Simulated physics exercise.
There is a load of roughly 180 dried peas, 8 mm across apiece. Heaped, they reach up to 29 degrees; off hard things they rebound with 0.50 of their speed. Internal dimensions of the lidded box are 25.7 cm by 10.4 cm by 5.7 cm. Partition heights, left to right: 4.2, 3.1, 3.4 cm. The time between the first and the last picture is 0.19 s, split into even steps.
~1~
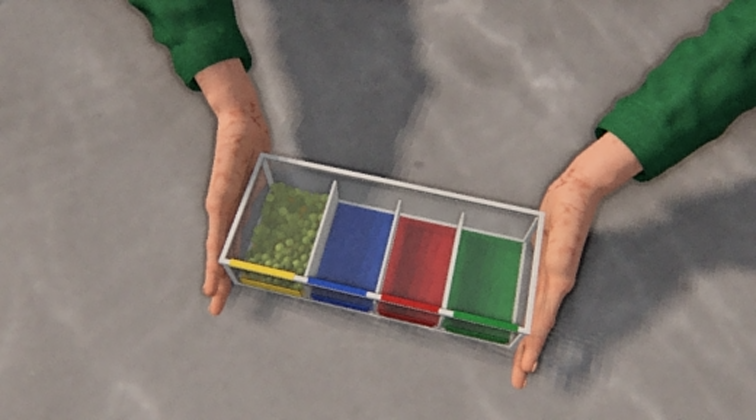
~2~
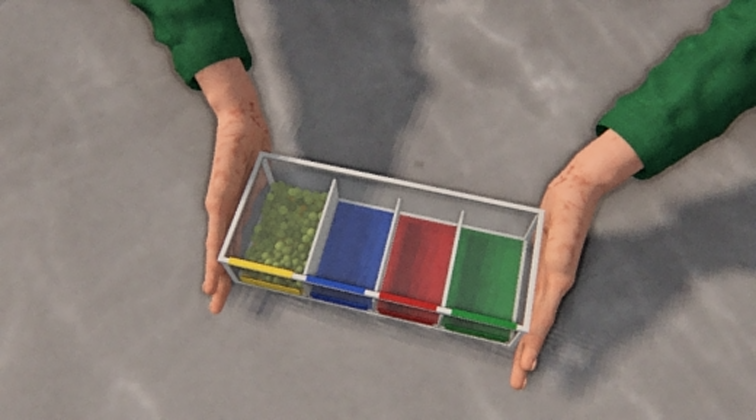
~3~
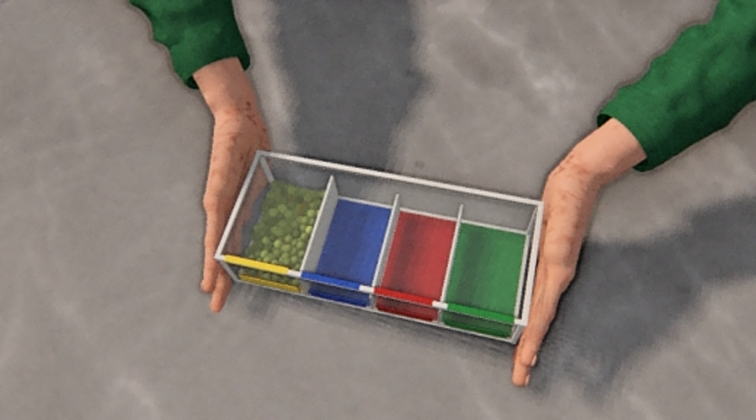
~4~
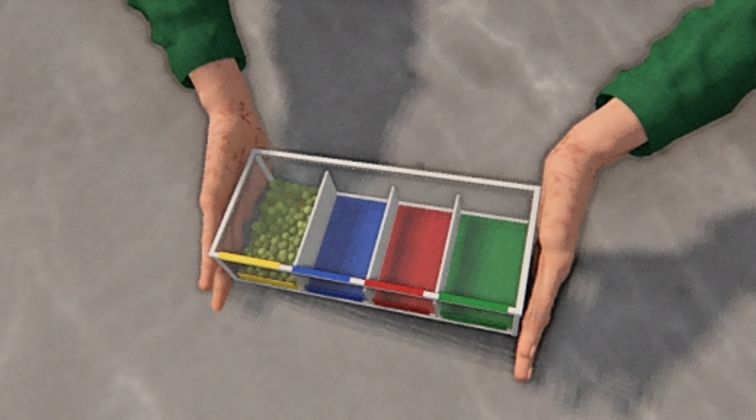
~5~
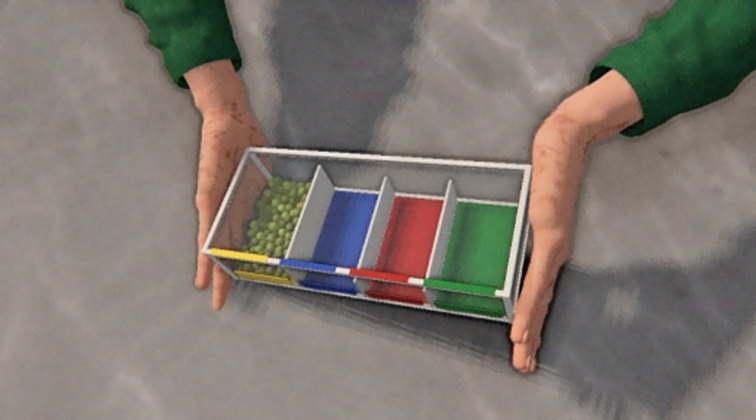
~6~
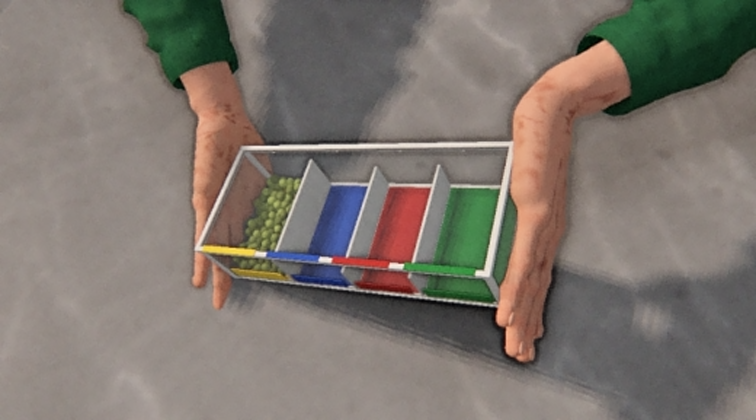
The video shows two hands in green sleeves holding a clear box with four colored sections, small round green items in the leftmost, yellow-marked one. The hands gradually tilt the box, raising its right end, while the items stay in that section.
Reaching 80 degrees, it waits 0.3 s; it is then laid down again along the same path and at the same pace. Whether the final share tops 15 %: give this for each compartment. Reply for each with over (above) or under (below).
Red - under, blue - under, green - under, yellow - over.
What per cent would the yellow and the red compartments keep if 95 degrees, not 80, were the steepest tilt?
With that change you'd see yellow at 100 % and red at 0 %.
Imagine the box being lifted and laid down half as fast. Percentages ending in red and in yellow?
That way red would end with 0 per cent and yellow with 100 per cent.
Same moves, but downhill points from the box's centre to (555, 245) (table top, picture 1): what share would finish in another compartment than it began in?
The share would be about 25 percent.
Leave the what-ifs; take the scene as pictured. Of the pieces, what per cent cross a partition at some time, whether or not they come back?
Close to 0 percent.
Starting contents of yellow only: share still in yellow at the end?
100 per cent, roughly.
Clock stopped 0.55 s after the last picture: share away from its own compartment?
Value: Close to 0 %.
Then, 0.55 s after the last picture, tilt 80 degrees; yellow 100 %.
Then, 0.91 s after the last picture, tilt 46 degrees; yellow 100 %.
Then, 1.37 s after the last picture, tilt 0 degrees; yellow 100 %.
In the end, red 0 %, blue 0 %, green 0 %, yellow 100 %.
